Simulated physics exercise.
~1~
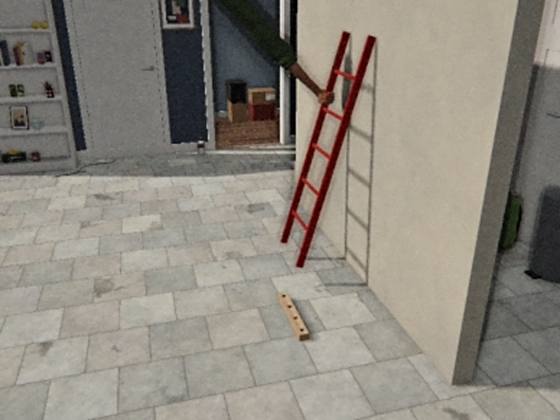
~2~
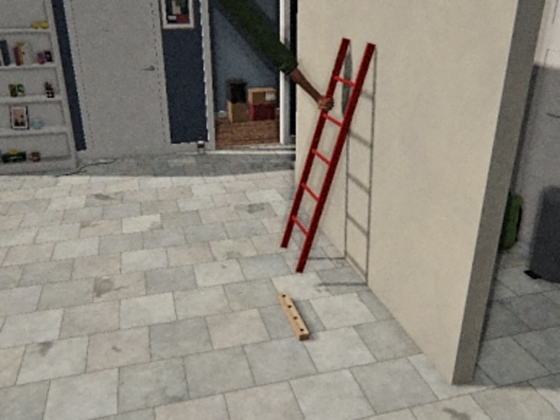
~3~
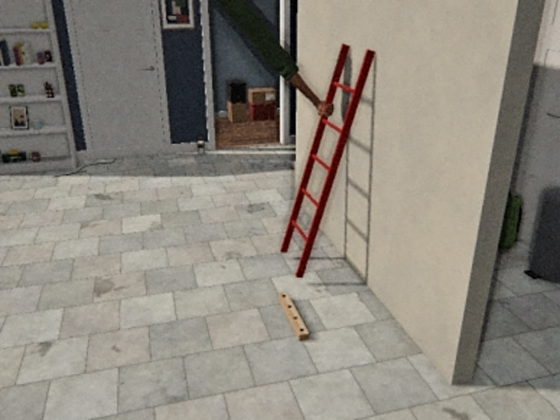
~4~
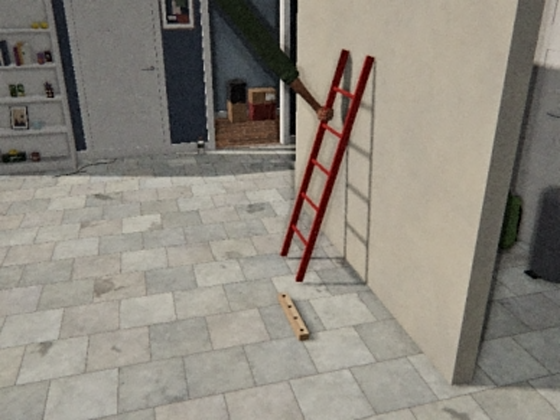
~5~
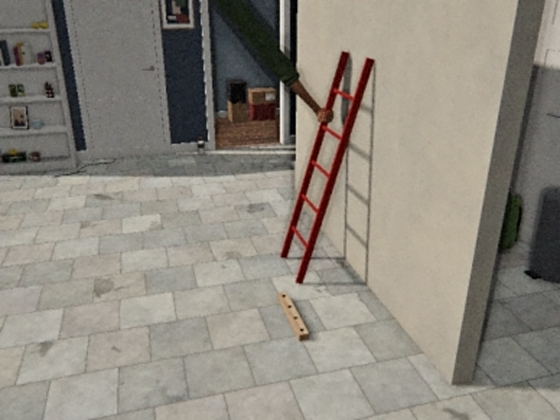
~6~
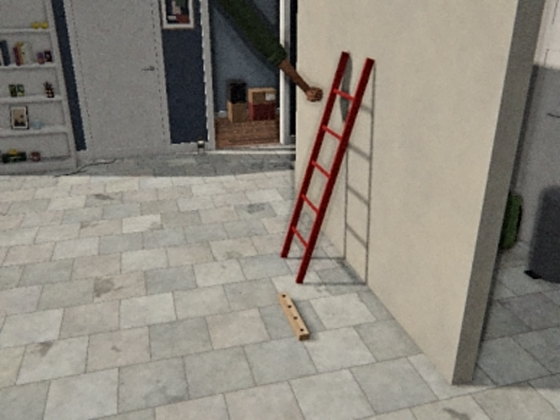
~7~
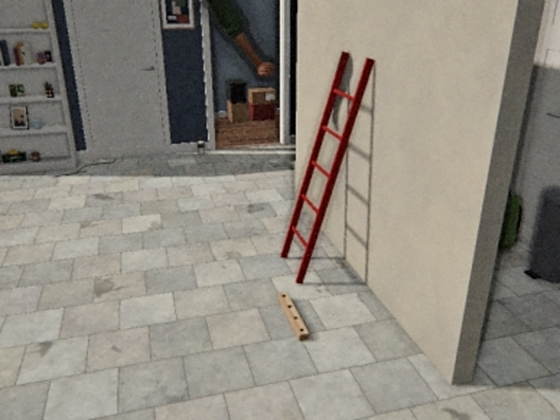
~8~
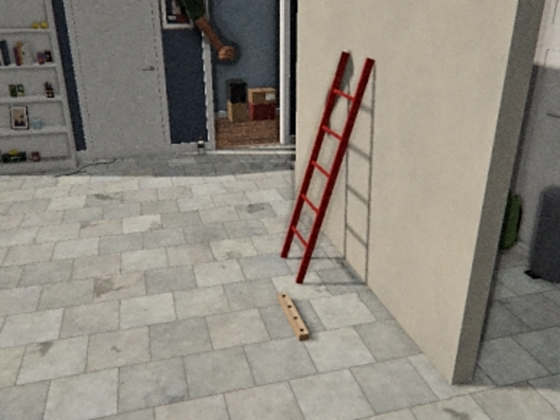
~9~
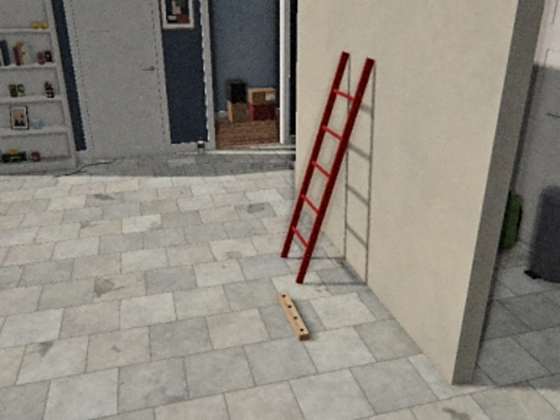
In a tiled room, a hand leans a red ladder against a wall and withdraws.
